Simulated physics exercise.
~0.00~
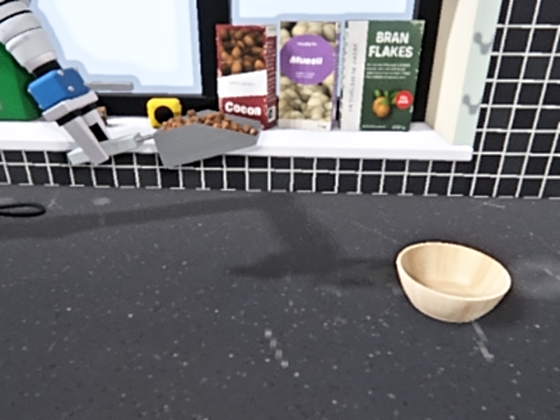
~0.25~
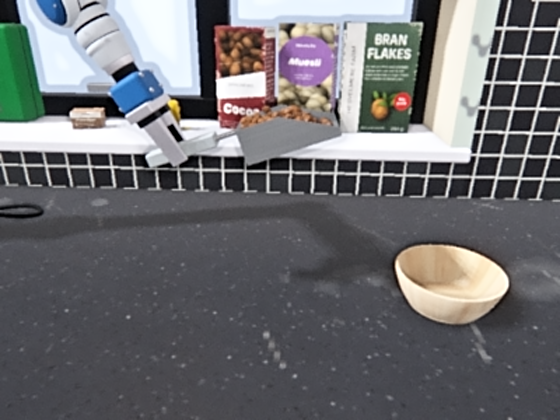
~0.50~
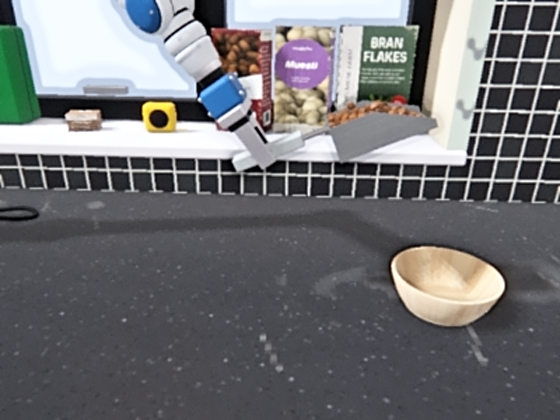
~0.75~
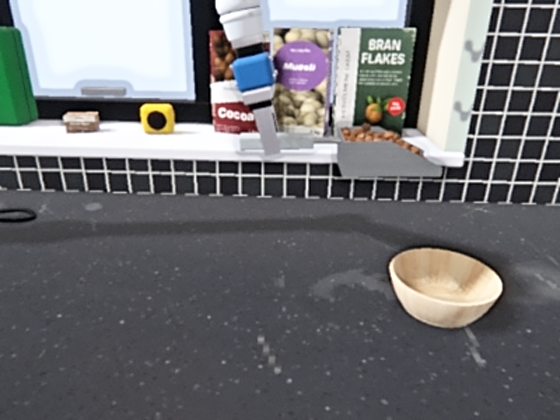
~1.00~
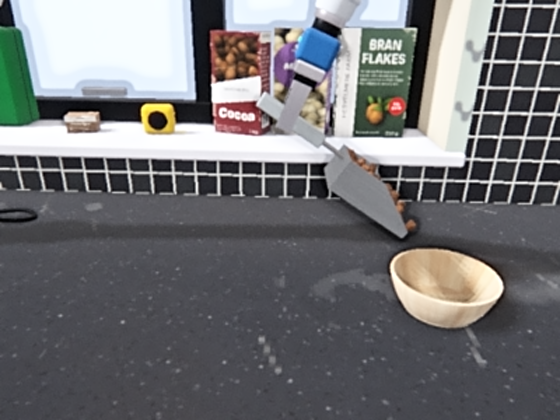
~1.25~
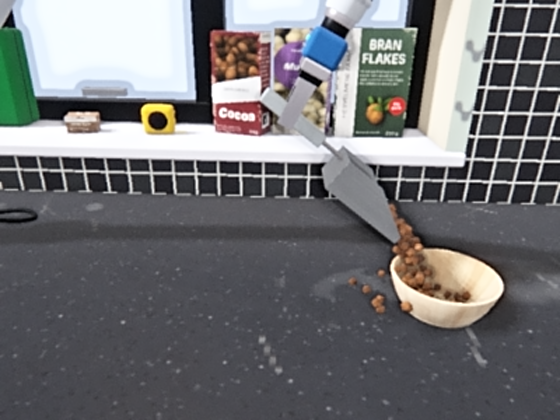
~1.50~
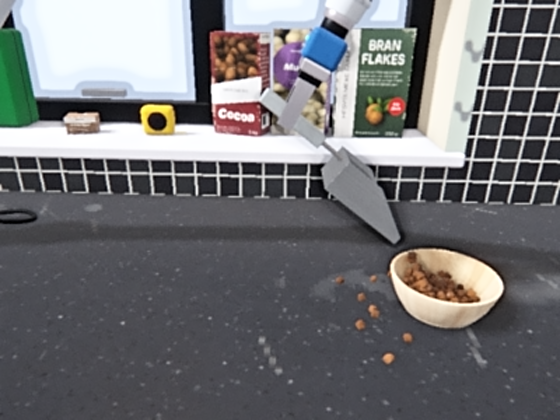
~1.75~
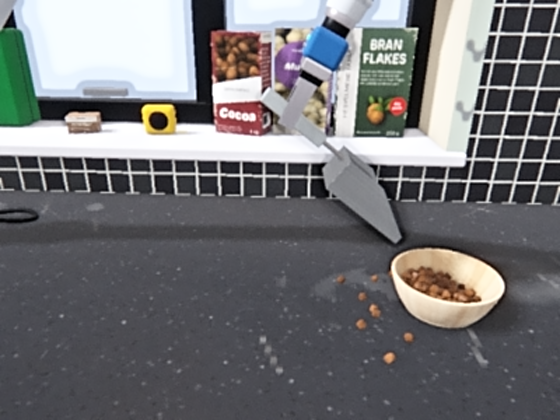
On a dark speckled countertop below a white windowsill lined with cereal boxes, a pale wooden bowl sits at the right. A white and blue robot arm holds a gray scoop heaped with small brown pellets and carries it rightward past the boxes. The scoop then lowers a little and tips steeply forward, its front edge pointing down toward the bowl. The pellets slide off in a stream, most landing in the bowl while some scatter on the counter. The arm holds still with the scoop tilted and empty, leaving a brown pile in the bowl and a few stray pellets beside it.
